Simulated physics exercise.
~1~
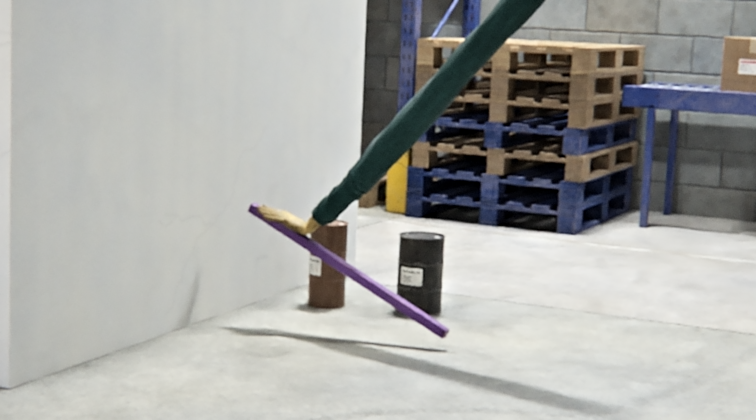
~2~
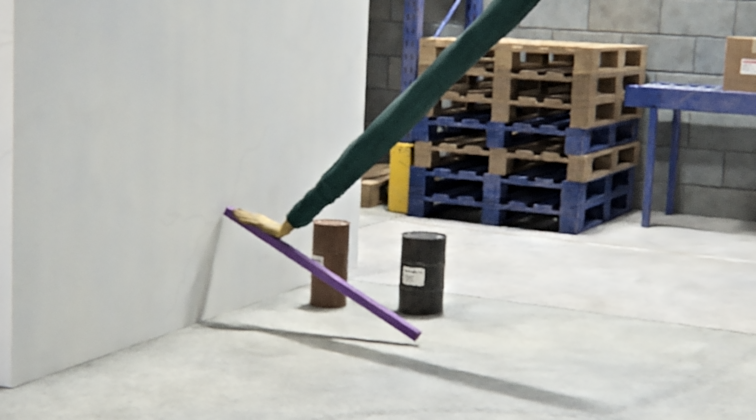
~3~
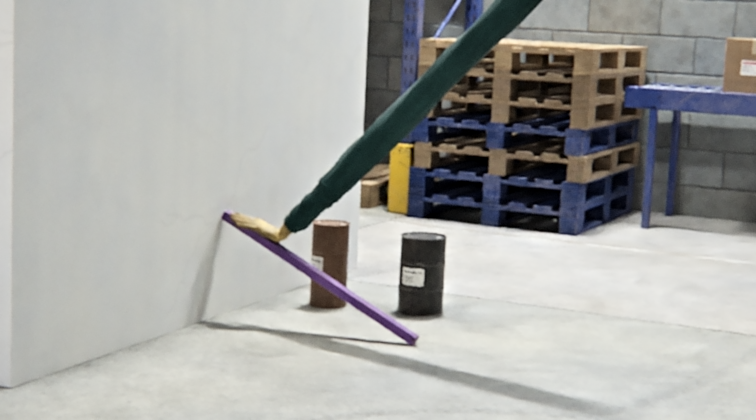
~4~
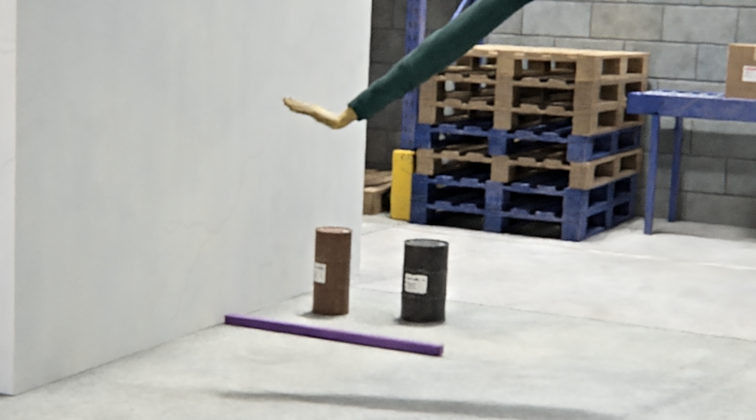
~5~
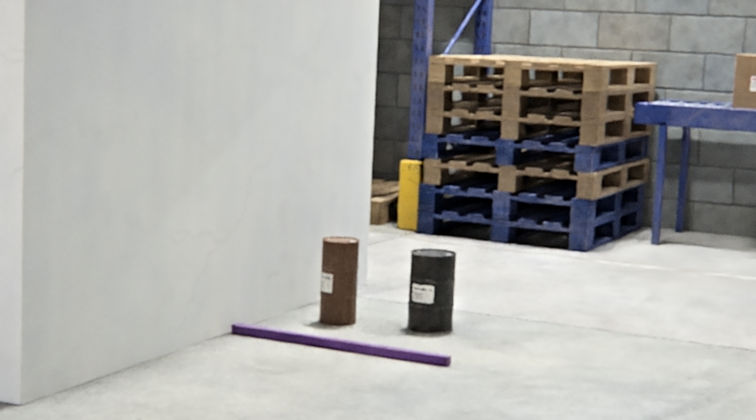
A purple pole was moved left by a gloved hand and leaned against a pale wall, in front of a brown canister and a black one, but when the hand drew back it slipped down and ended up lying flat on the floor.
